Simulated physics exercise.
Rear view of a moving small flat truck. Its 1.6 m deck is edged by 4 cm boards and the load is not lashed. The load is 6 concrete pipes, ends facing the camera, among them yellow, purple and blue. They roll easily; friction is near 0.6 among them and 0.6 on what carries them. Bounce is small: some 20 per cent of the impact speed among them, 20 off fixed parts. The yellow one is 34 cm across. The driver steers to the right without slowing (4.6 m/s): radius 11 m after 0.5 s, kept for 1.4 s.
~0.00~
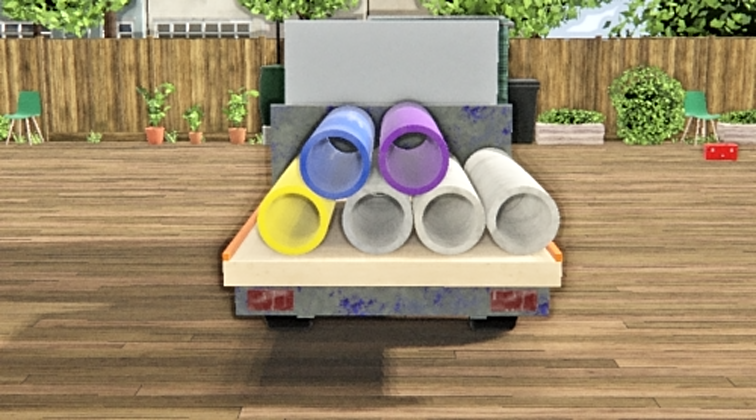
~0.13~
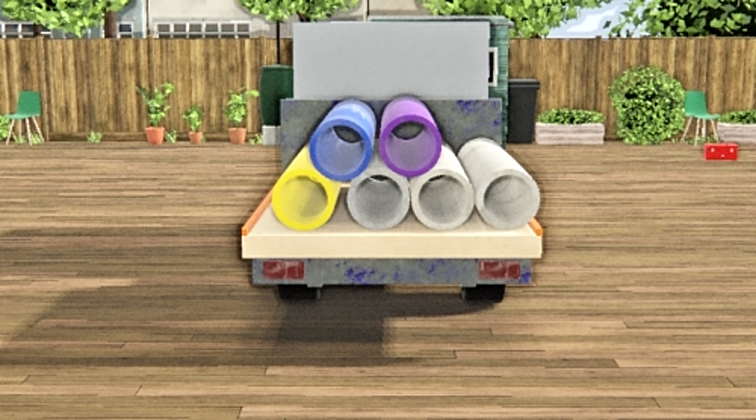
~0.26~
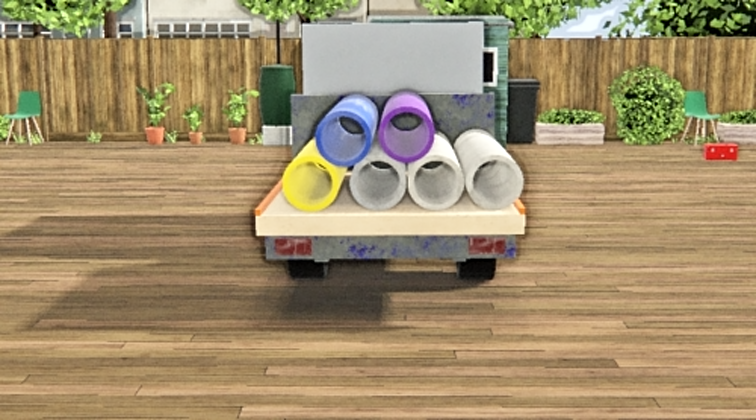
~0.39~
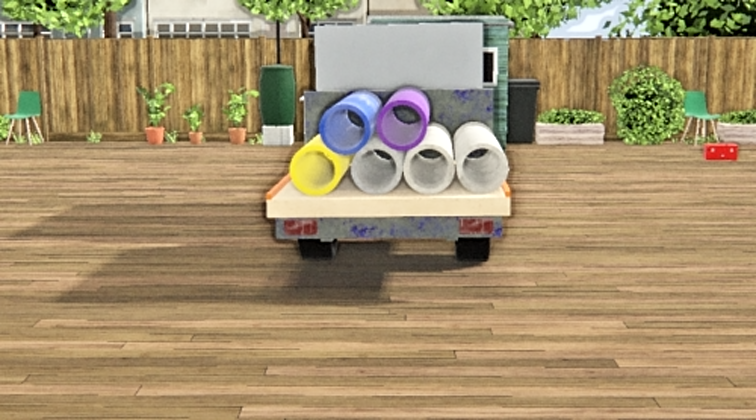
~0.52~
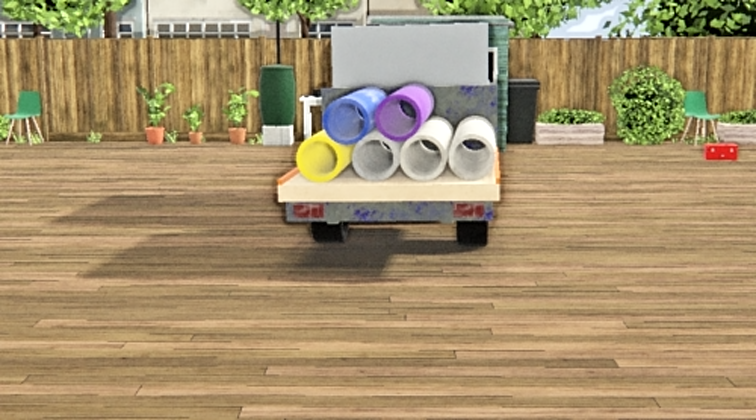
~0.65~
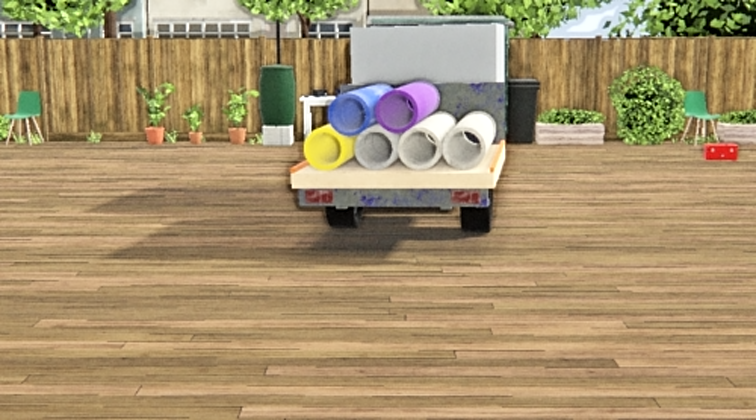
On a wide wooden deck bordered by a plank fence and potted plants, a small flatbed truck carrying six stacked pipes, among them yellow, blue and purple ones, drives away from the viewer. It then steers to the right, its bed leaning very slightly left while the pipes stay stacked.
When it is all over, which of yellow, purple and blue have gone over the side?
Yellow ends on the ground. Purple falls off. Blue goes over the edge.
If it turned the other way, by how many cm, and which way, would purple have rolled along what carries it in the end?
About 5 cm to the right.
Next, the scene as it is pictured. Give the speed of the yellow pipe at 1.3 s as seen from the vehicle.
Near 1.5 m/s.
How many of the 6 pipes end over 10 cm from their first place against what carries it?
In all, 6.
After 1.3 s, yellow is over the left board and falling; purple is up on others, 40 cm from the left edge, rolling left; blue is up on others, 5 cm from the left edge, rolling left; 1 off so far.
After 2.0 s, yellow is over the left board and gone; purple is over the left board and falling; blue is over the left board and gone; 4 off so far.
At rest (3.0 s), yellow is over the left board and gone; purple is over the left board and gone; blue is over the left board and gone; 6 off so far.
